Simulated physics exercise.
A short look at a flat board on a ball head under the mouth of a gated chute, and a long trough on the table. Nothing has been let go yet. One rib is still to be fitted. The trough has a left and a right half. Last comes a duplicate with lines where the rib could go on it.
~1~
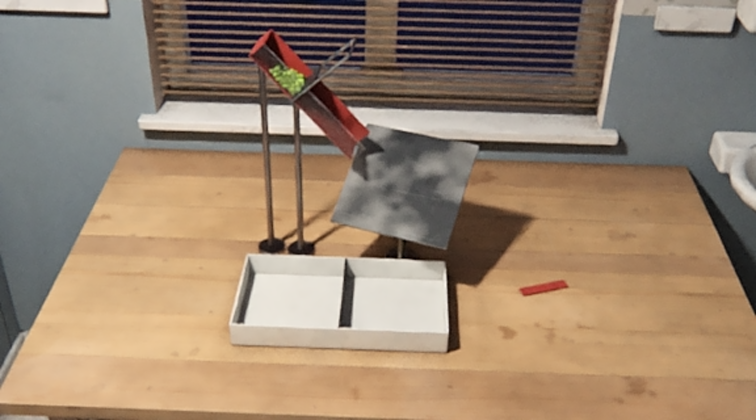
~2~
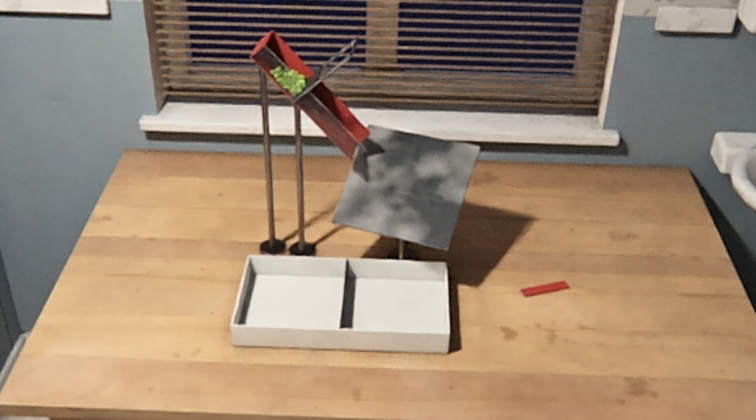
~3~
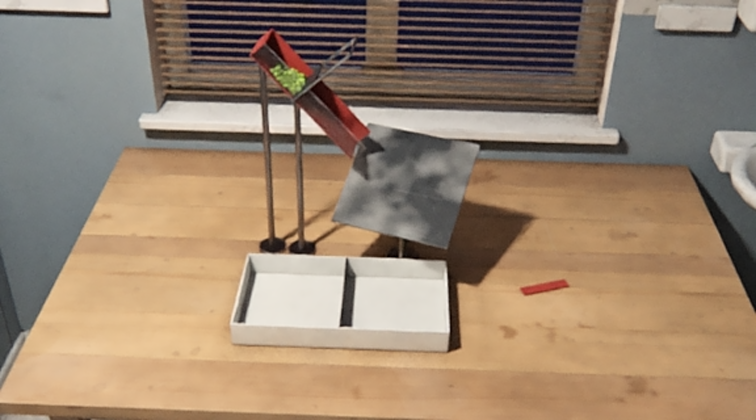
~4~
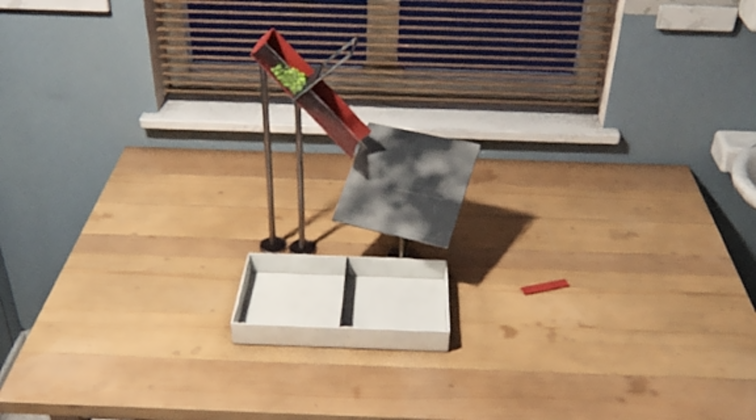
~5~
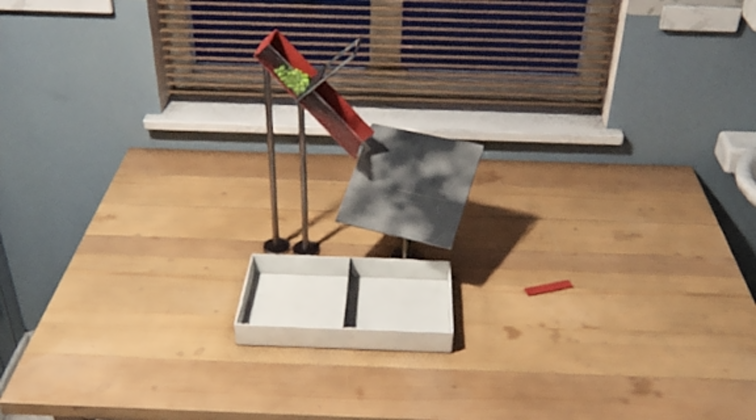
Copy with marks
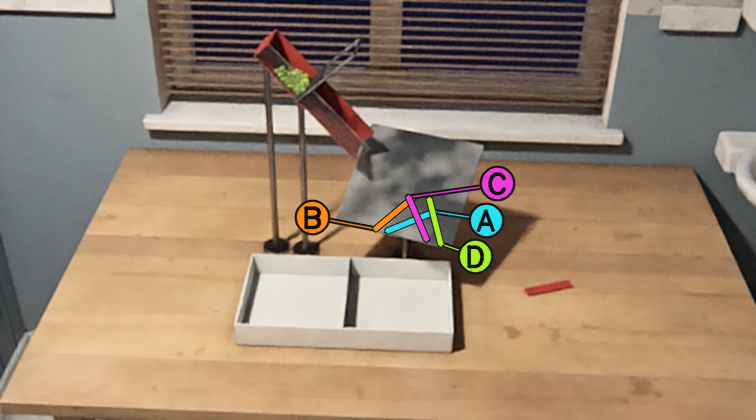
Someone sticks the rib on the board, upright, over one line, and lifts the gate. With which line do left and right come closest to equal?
Best: B.
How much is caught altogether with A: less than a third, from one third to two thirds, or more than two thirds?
Line A gives more than two thirds.
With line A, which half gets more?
Right.
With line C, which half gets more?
The right half.
On the marked copy, line A from (434, 211) to (387, 230); line B from (413, 197) to (375, 228); line C from (408, 197) to (426, 239); line D from (429, 199) to (440, 243).
Choosing A, of what is caught, a small part in the left half, nearly all in the right.
Choosing B, of what is caught, about two thirds in the left half, about a third in the right.
Choosing C, of what is caught, a stray few in the left half, nearly all in the right.
Choosing D, of what is caught, a stray few in the left half, nearly all in the right.
